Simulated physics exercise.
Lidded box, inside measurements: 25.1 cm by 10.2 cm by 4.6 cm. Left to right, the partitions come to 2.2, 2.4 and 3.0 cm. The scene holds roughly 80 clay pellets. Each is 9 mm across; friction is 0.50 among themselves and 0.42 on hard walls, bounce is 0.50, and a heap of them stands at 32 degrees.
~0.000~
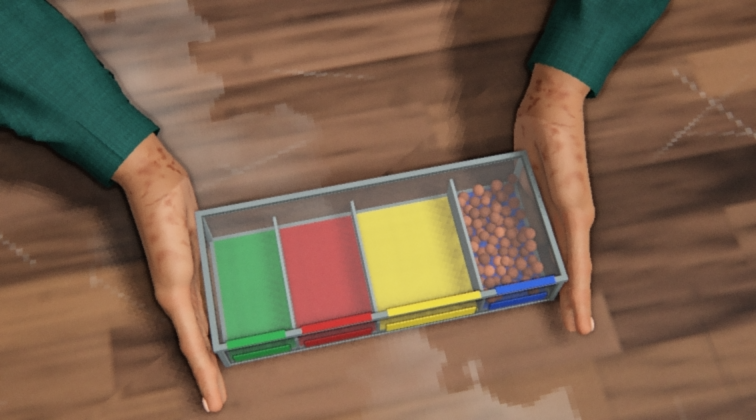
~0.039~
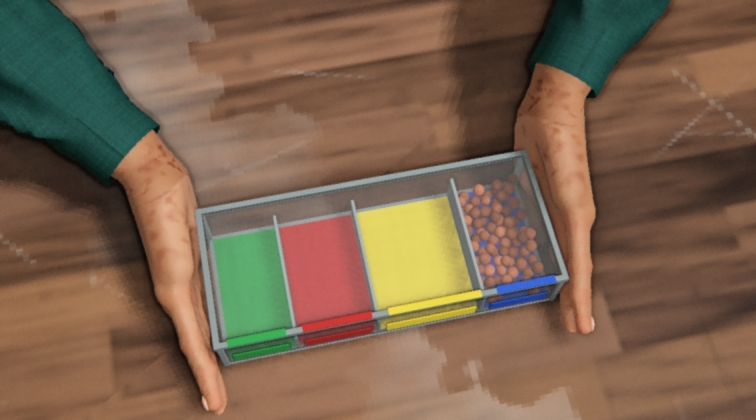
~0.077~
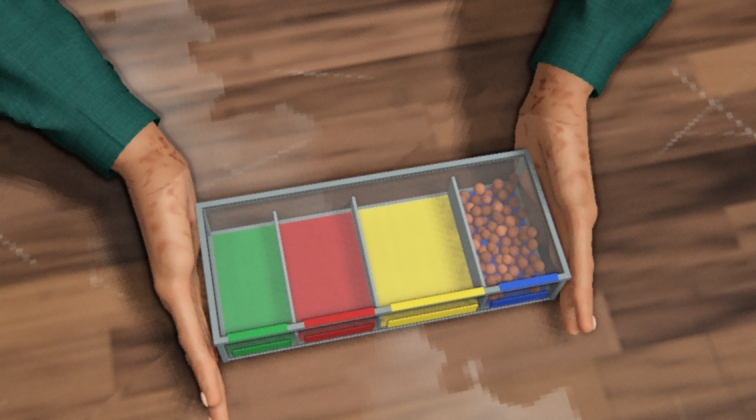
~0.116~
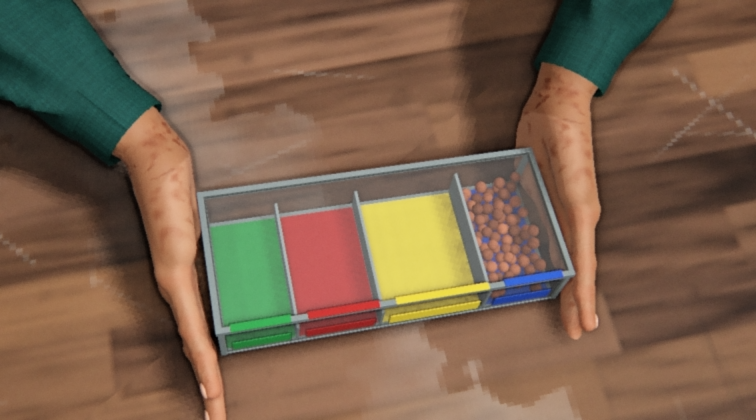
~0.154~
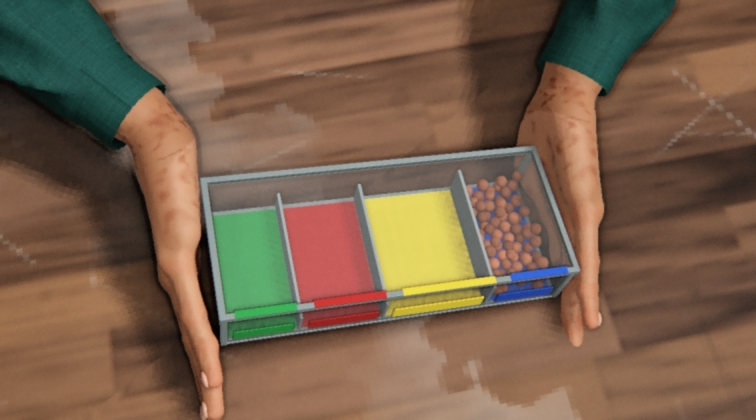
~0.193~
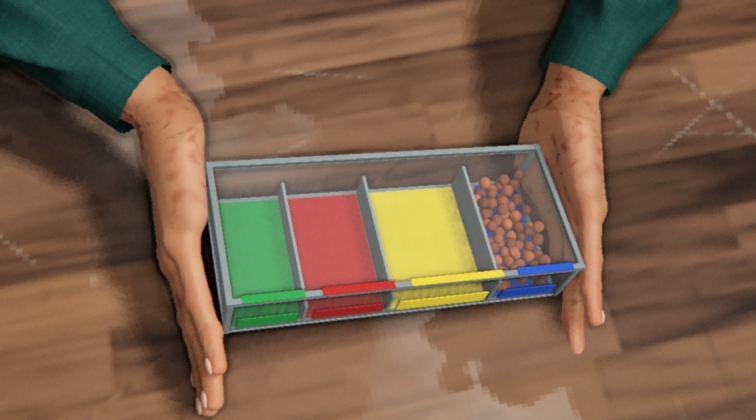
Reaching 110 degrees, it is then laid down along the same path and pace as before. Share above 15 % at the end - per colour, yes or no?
Red no, blue yes, green no, yellow no.
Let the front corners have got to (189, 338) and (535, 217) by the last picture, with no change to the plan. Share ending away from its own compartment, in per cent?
Roughly 45 per cent.
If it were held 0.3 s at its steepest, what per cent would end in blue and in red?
That would leave blue with 100 percent and red with 0 percent.
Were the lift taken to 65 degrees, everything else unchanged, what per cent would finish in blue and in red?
Shares: Blue 100 and red 0, in per cent.
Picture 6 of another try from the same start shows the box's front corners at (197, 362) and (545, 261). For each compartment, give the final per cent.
Final shares, in per cent - red: 0, blue: 60, green: 25, yellow: 15.
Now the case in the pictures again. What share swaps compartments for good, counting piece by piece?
Share changed: Approx. 0 %.
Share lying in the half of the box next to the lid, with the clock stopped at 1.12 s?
About 50 per cent.
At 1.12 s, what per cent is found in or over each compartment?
You'd find red at 0, blue at 100, green at 0 and yellow at 0 per cent.
After 1.12 s, tilt 110 degrees; blue 100 %.
Then, at 1.74 s, tilt 50 degrees; blue 100 %.
After 2.41 s, tilt 0 degrees; blue 100 %.
By 2.7 s all is still; red 0 %, blue 100 %, green 0 %, yellow 0 %.
